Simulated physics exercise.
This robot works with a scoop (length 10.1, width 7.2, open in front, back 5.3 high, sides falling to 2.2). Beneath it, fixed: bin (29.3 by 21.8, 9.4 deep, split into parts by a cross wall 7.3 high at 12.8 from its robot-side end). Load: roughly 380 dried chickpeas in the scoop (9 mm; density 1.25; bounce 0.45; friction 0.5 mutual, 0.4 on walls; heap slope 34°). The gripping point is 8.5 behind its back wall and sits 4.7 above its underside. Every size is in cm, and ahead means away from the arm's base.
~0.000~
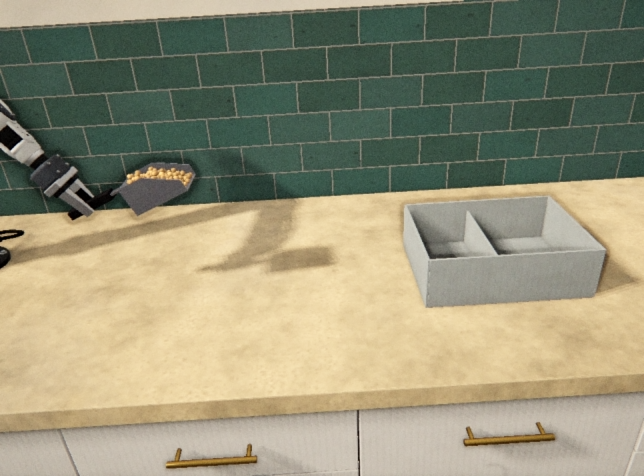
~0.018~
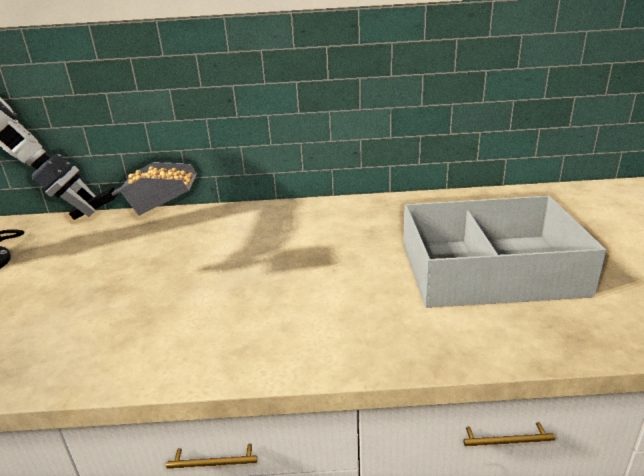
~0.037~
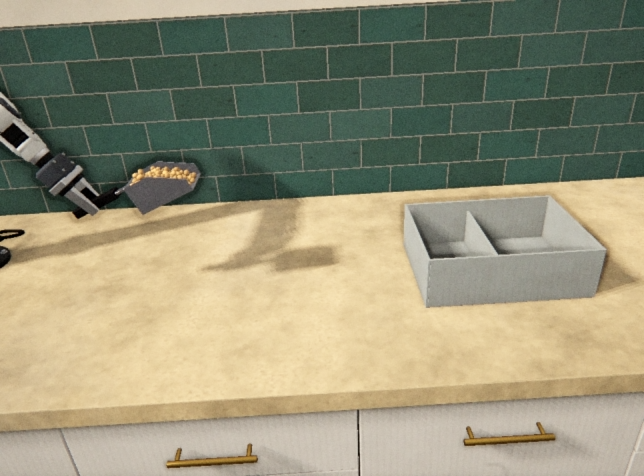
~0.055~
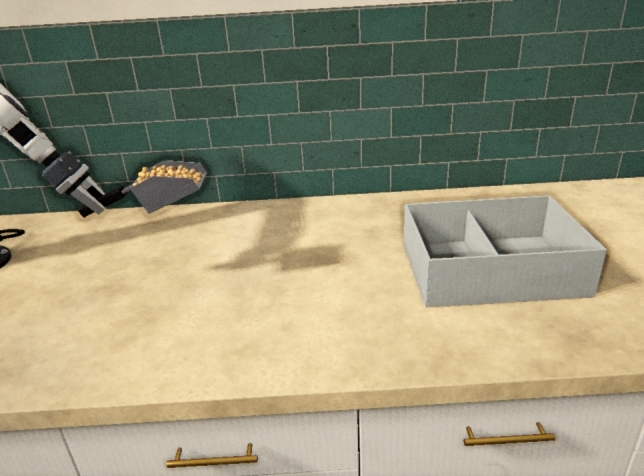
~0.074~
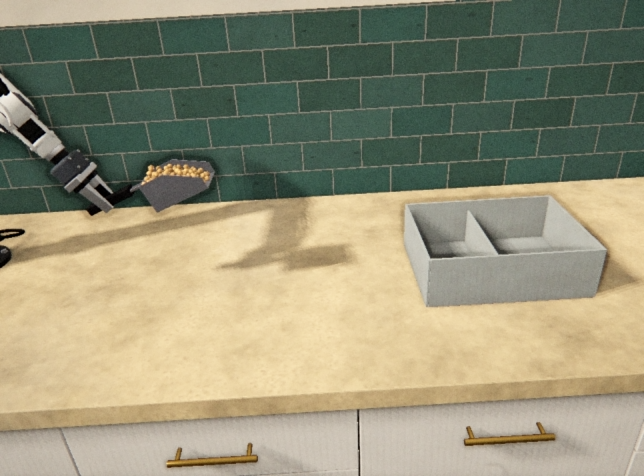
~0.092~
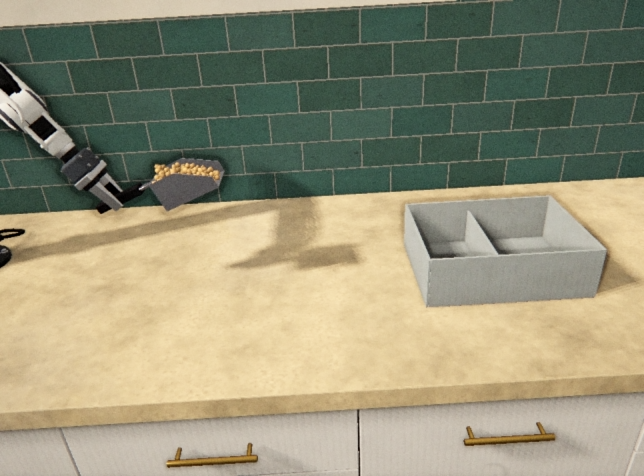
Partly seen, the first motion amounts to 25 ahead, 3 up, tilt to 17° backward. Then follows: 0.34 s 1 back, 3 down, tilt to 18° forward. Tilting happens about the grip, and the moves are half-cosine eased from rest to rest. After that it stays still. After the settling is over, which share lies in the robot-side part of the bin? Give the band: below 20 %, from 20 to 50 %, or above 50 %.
The share falls below 20 %.
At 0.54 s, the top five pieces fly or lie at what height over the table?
Height: Around 16 cm.
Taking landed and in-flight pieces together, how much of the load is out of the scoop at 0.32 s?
Roughly 10 percent is out.
After 0.32 s, tilted 17° backward, highest piece 26 above the table; 335 on the scoop, 2 on the table or floor, 41 in flight or on a rim.
After 0.54 s, tilted 9° forward, highest piece 16 above the table; 201 on the scoop, 69 on the table or floor, 11 in the robot-side part, 97 in flight or on a rim.
After 0.85 s, tilted 18° forward, highest piece 13 above the table; 201 on the table or floor, 148 on the scoop, 11 in the robot-side part, 18 in flight or on a rim.
After 1.90 s, tilted 18° forward, highest piece 2 above the table; 367 on the table or floor, 11 in the robot-side part.
At rest, 367 on the table or floor, 11 in the robot-side part. That is 3 % in the robot-side part of the bin.
